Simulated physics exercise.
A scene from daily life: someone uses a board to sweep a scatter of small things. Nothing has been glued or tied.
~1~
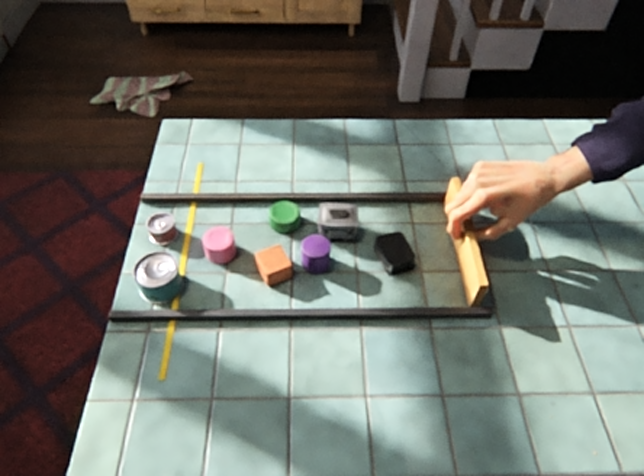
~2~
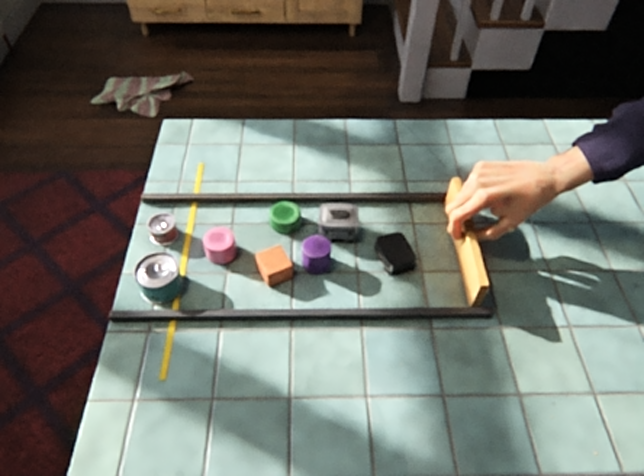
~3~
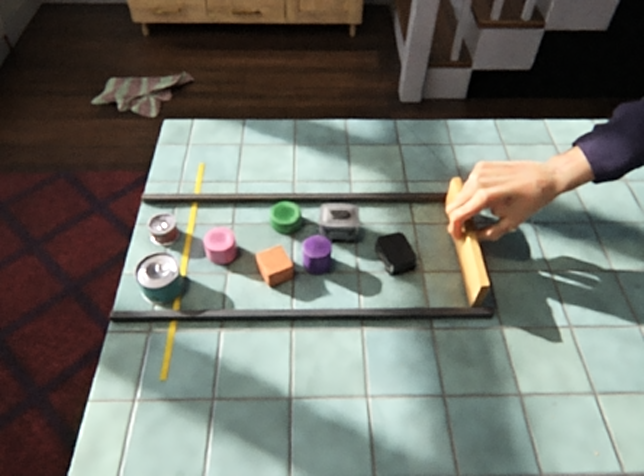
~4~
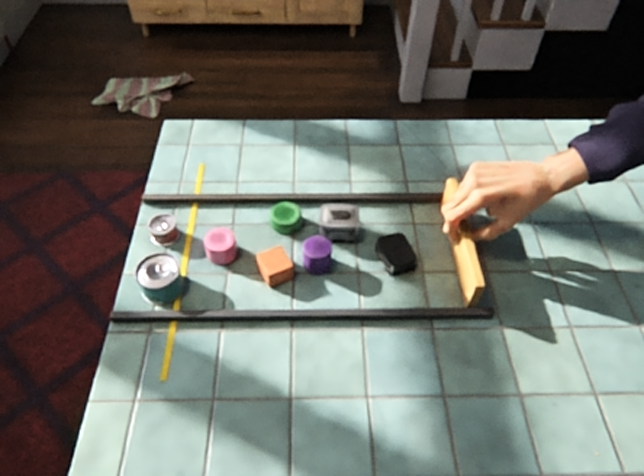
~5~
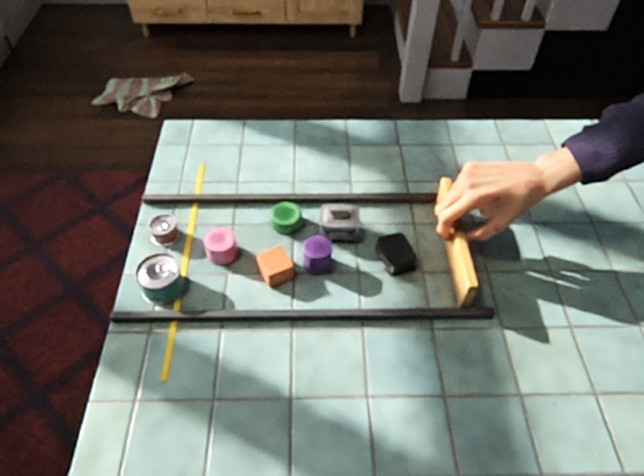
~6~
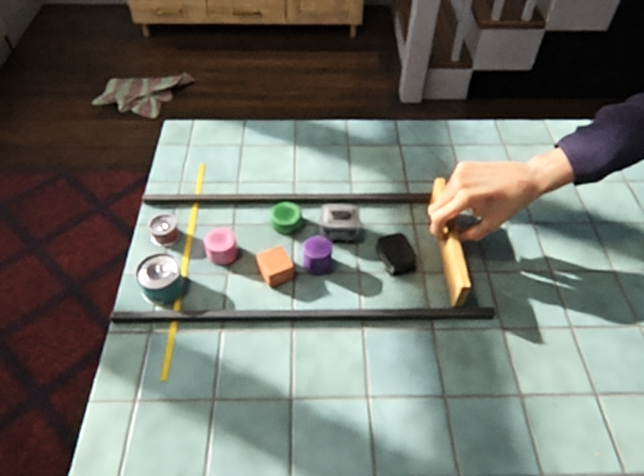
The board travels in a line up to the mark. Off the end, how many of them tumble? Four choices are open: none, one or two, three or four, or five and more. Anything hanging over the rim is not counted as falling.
Of those, one or two.
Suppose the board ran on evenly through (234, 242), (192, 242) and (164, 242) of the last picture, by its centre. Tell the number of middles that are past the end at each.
In order, that gives 0, then 1, then 5.
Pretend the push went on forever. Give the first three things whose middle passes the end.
Sequence: Red pot; green lid; turquoise pot.
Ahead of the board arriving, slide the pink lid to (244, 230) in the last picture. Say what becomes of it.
The answer: It keeps its place.
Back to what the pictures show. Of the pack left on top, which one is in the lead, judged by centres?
The green lid.
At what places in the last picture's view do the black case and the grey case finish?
Black case: About (170, 259); grey case: About (165, 221).
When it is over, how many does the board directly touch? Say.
3.
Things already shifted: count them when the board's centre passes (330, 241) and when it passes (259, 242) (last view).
I count 5 first and 6 after.
Soon after, none off yet; red pot at rest near (164, 230); turquoise pot at rest near (161, 279); pink lid at rest near (222, 247).
Then, none off yet; red pot at rest near (164, 230); turquoise pot at rest near (161, 279); pink lid moved about its own width near (198, 242).
At rest, the number that fall off is one or two; fallen, red pot.
